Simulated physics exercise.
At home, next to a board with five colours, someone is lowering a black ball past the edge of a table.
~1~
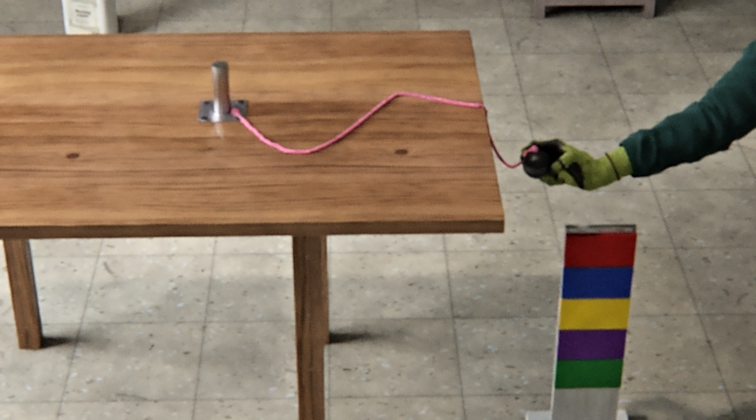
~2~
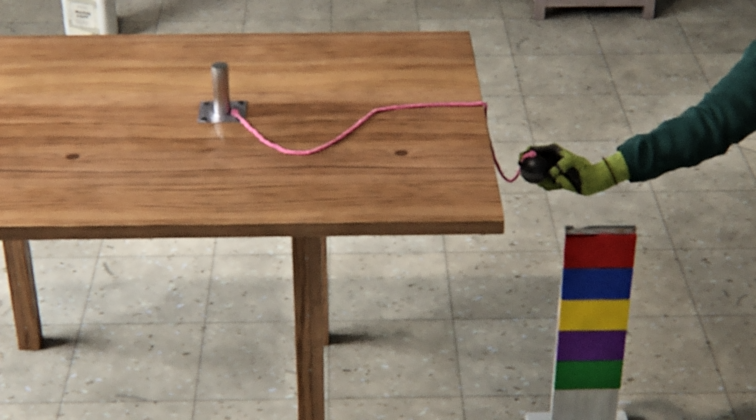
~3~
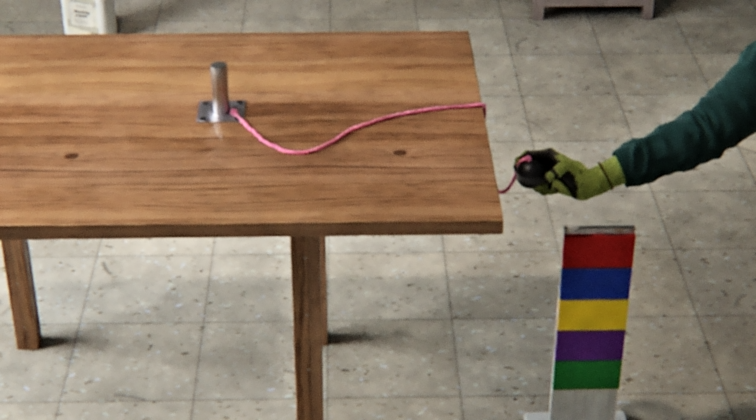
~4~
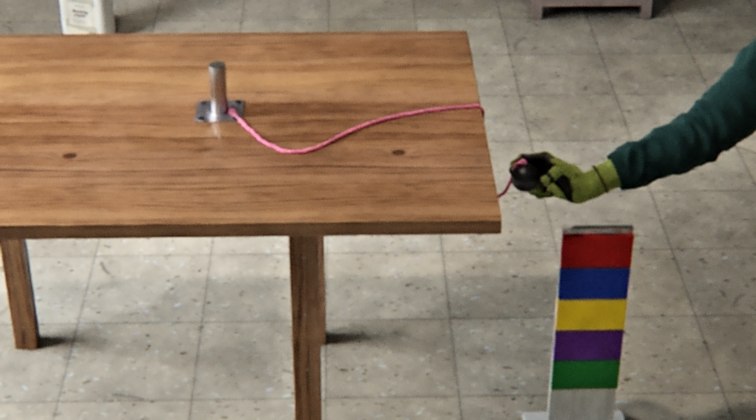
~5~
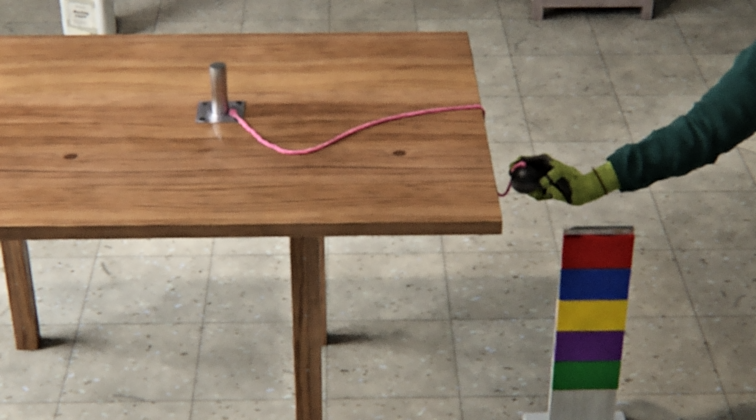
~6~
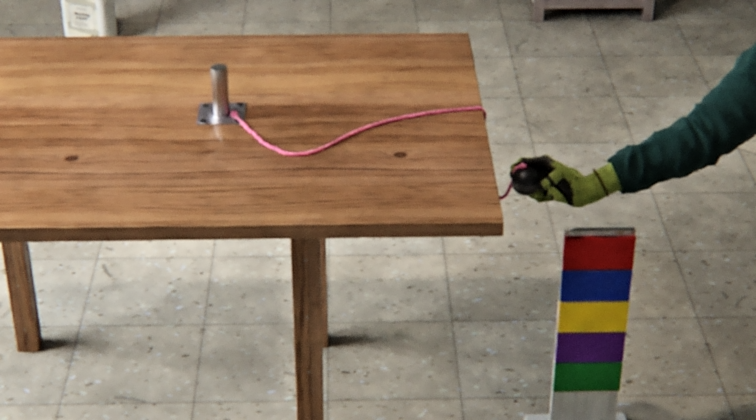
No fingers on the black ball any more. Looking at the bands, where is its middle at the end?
Its middle is at the purple band.
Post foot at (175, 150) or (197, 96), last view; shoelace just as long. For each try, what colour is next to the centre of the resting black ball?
For the first try, yellow; for the second, yellow.
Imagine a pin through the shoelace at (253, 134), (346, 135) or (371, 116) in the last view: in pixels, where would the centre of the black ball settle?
For the three tries you'd see (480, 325), (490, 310) and (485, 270).
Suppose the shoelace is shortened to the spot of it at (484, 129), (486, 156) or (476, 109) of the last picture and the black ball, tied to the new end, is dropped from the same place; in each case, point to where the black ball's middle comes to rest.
The pixels are (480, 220), (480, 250) and (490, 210), in the order of the tries.
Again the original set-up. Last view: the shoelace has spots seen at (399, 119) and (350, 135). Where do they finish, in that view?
First: (473, 127). Second: (413, 123).
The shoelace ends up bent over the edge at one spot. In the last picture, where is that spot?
Look near (411, 116).
Soon after, ball near (452, 326); level with purple.
After that, ball near (493, 341); level with purple.
In the end, ball near (475, 341); level with purple. Its middle rests at the purple band.
